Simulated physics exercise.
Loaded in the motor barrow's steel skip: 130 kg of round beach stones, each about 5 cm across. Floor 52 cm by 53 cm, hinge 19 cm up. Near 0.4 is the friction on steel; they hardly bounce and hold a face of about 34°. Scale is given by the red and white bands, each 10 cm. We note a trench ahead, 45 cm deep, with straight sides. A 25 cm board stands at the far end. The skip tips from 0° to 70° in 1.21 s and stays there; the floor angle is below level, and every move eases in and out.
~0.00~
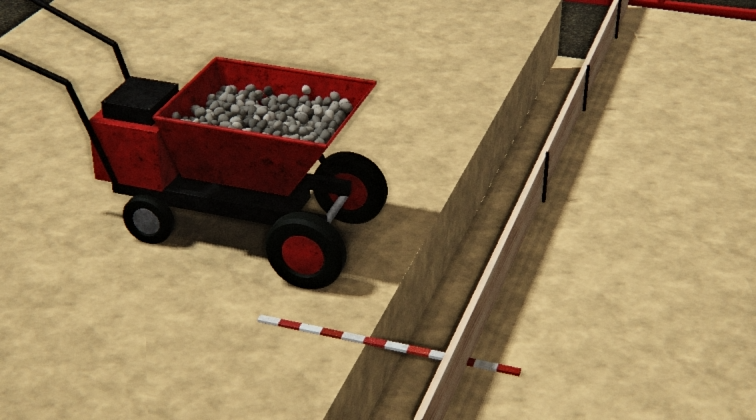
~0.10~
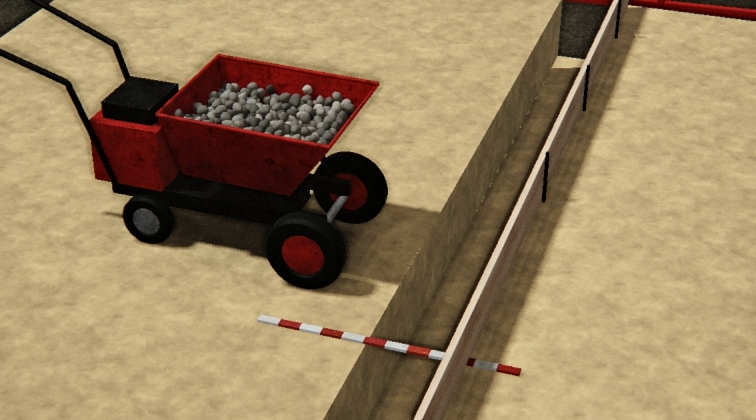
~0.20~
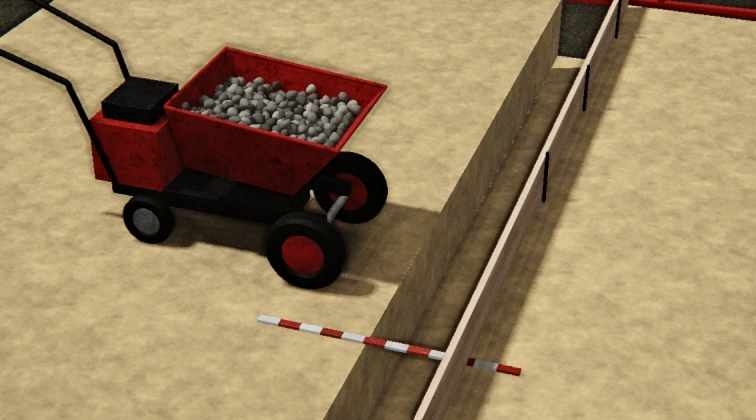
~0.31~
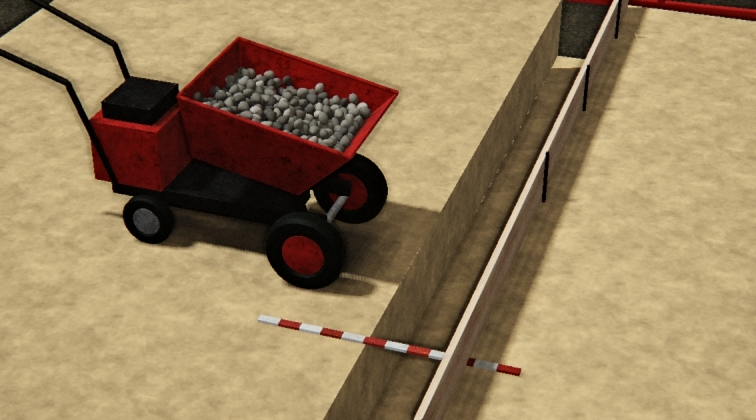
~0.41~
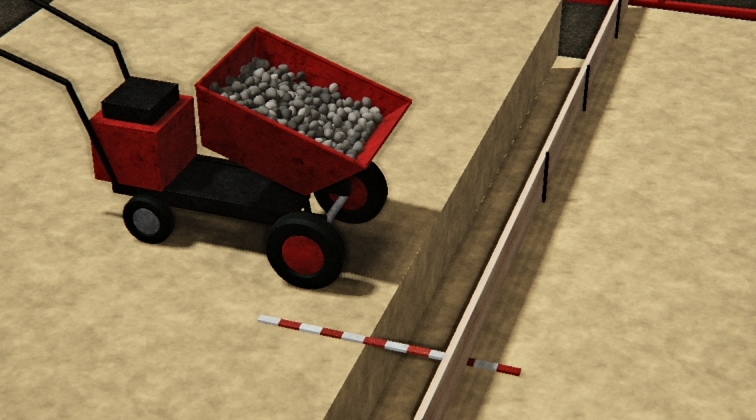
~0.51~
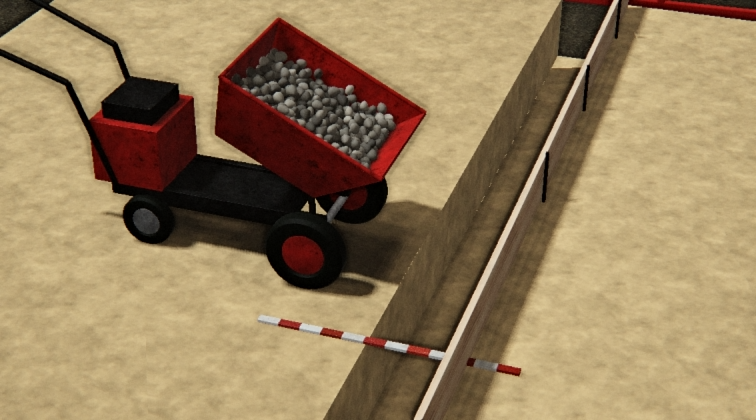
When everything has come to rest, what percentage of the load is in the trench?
About 93 per cent.
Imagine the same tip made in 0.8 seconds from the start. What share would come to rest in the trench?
Trench share: Approx. 85%.
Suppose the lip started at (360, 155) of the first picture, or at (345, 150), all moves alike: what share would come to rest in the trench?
The first gives about 30 percent and the second about 70 percent.
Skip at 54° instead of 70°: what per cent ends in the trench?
Roughly 45 percent.
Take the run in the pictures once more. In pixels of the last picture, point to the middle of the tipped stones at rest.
I'd point somewhere around (462, 342).
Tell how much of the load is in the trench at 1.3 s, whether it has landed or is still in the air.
By that point it's something like 35 in a hundred.
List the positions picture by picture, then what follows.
In the first frame, the skip is at 0°, its lip at (327, 147); the top of the load is at (295, 106).
The second frame shows lip at (330, 148), floor tilted 1°, highest stones at (277, 105); the stones move at 0.2 m/s on average.
The third frame shows lip at (338, 152), floor tilted 5°, highest stones at (240, 98); the stones move at 0.5 m/s on average.
The fourth frame shows lip at (351, 158), floor tilted 11°, highest stones at (241, 85); the stones move at 0.6 m/s on average.
In the fifth frame, the skip is at 19°, its lip at (366, 167); the top of the load is at (256, 74); the stones move at 0.7 m/s on average.
In the sixth frame, the skip is at 27°, its lip at (381, 180); the top of the load is at (271, 63); the stones move at 0.8 m/s on average.
After 0.9 s the floor is at 59°; 100 % in the skip; the foremost stones are at (430, 209).
After 1.3 s the floor is at 70°; 62 % in the skip, 36 % in the trench, 3 % past the trench; the foremost stones are at (529, 246).
After 1.7 s the floor is at 70°; 26 % in the skip, 68 % in the trench, 7 % past the trench; the foremost stones are at (614, 302).
After 3.6 s the floor is at 70°; 0 % in the skip, 93 % in the trench, 7 % past the trench; the foremost stones are at (659, 326).
